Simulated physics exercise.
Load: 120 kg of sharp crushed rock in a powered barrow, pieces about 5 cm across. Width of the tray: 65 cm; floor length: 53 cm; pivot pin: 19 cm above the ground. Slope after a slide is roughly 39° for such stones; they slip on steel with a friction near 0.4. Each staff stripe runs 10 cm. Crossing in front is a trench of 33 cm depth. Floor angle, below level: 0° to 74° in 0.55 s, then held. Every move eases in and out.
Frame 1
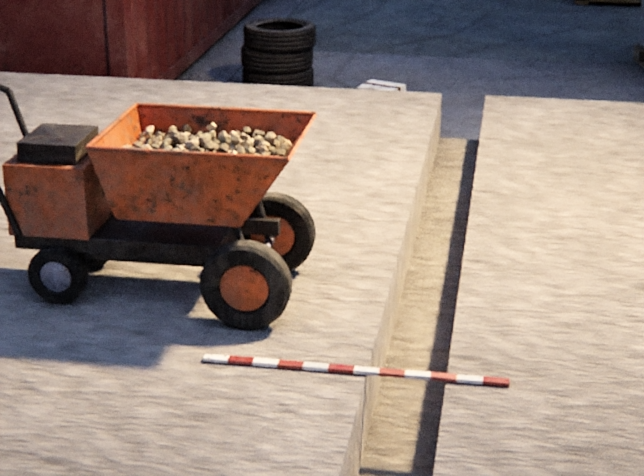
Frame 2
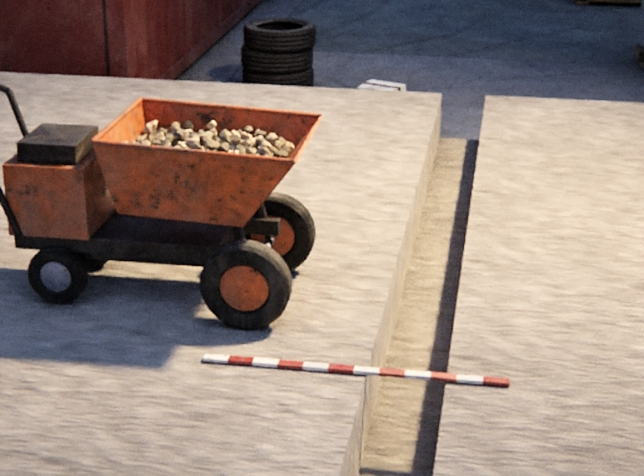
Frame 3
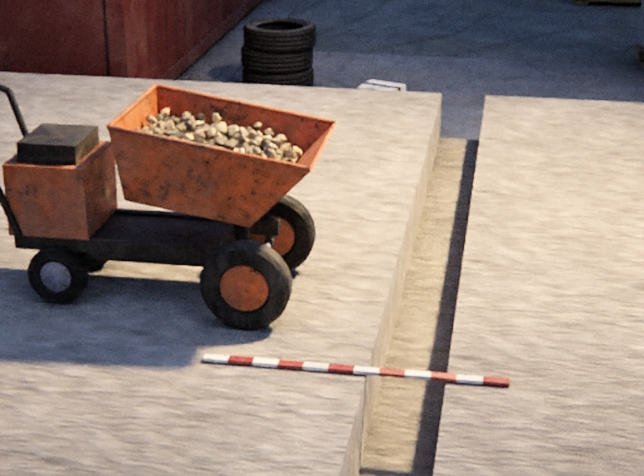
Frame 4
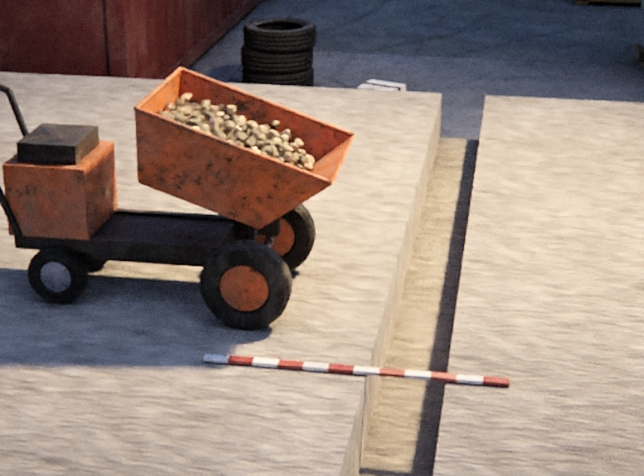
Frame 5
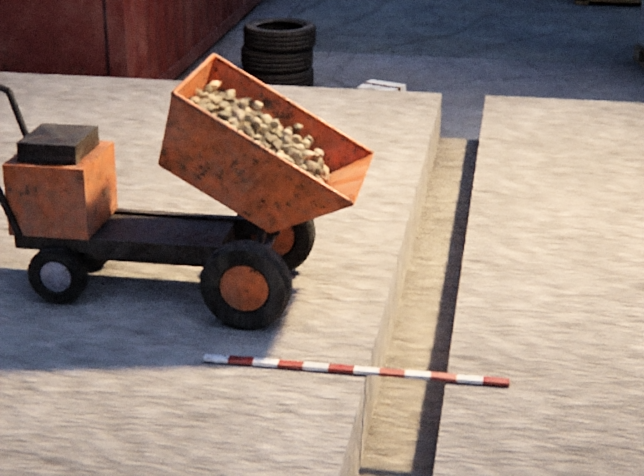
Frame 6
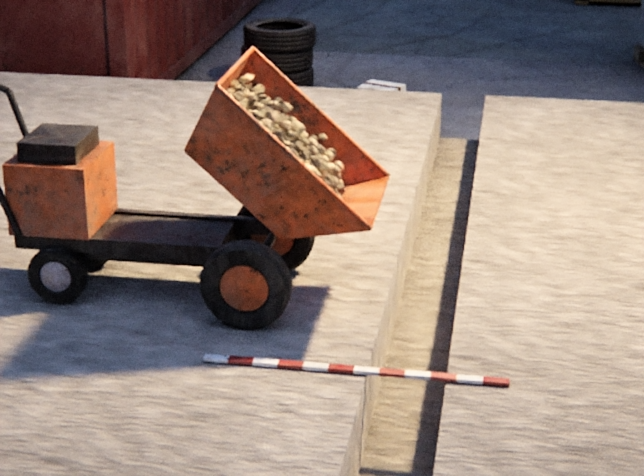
We see a small orange dumper loaded with pale stones standing left of a trench, a red-and-white staff lying across the gap. Its tray tilts steadily down toward the right, rear end rising, while the stones shift slightly inside.
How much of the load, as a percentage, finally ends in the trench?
I would put it at about 56 per cent.
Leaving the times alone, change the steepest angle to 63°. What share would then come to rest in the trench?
Roughly 30 percent.
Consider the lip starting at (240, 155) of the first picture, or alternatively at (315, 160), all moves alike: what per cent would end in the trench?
Near 75 then near 35 percent.
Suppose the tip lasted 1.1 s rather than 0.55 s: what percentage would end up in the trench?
75 %.
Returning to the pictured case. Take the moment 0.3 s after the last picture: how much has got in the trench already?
Roughly 20 percent of the load.
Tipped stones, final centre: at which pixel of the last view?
At about pixel (443, 349) in the last view.
Then, 0.1 s after the last picture the floor is at 62°, 100 % in the tray; the foremost stones are at (374, 238).
Then, 0.3 s after the last picture the floor is at 74°, 72 % in the tray, 21 % in the trench, 7 % past the trench; the foremost stones are at (478, 309).
Then, 0.7 s after the last picture the floor is at 74°, 20 % in the tray, 41 % in the trench, 40 % past the trench; the foremost stones are past the picture's edge.
Then, 2.7 s after the last picture the floor is at 74°, 5 % in the tray, 56 % in the trench, 39 % past the trench; the foremost stones are past the picture's edge.
